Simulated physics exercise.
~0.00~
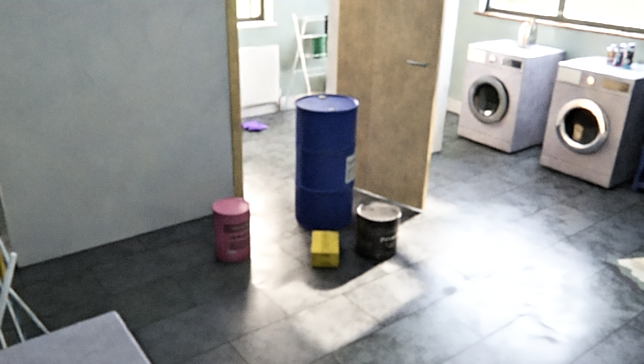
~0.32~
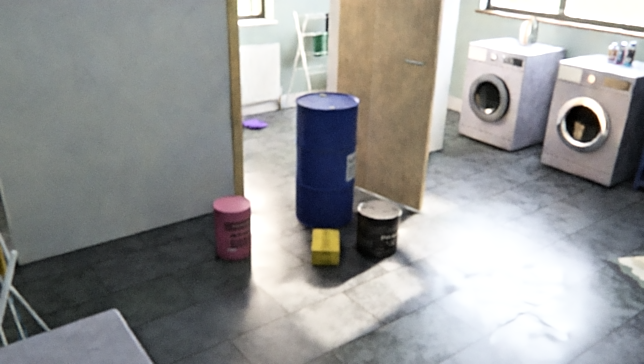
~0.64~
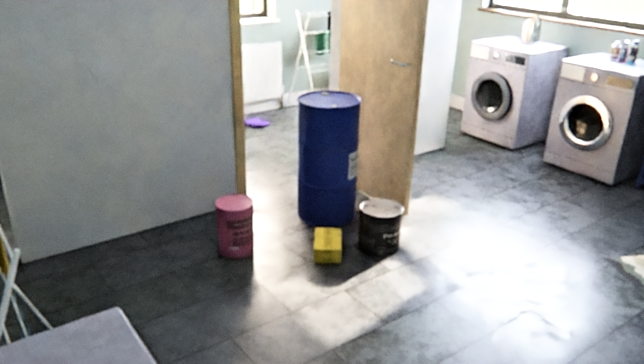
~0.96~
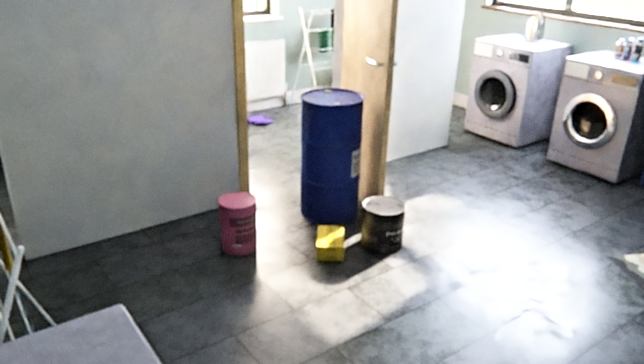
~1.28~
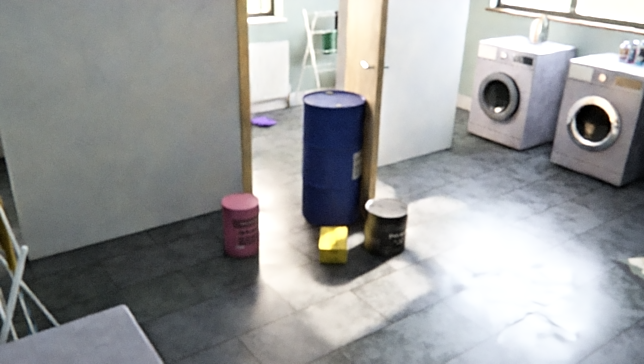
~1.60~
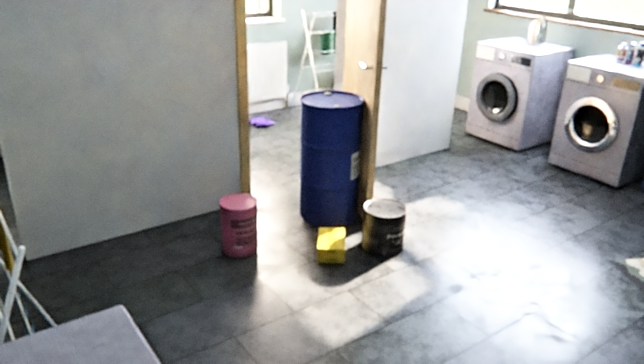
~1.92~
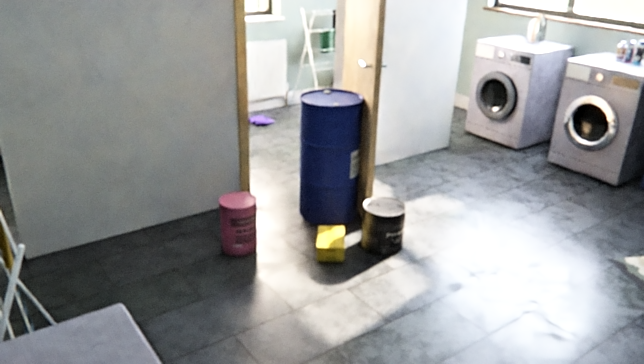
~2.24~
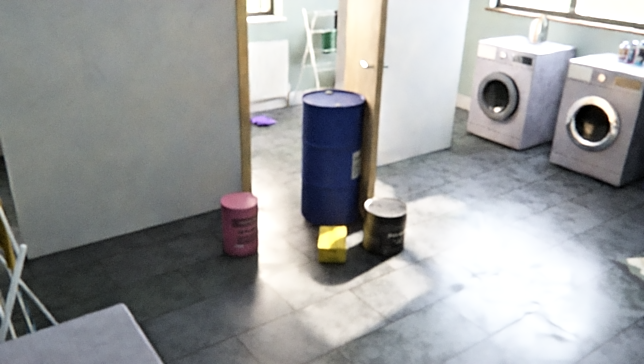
The clip shows an open wooden door beside a blue drum, with a pink pail, yellow parcel and black pail on a dark tiled floor. The door swings partway behind the drum, then stops and remains ajar, while the drum, pails and parcel stay in place.
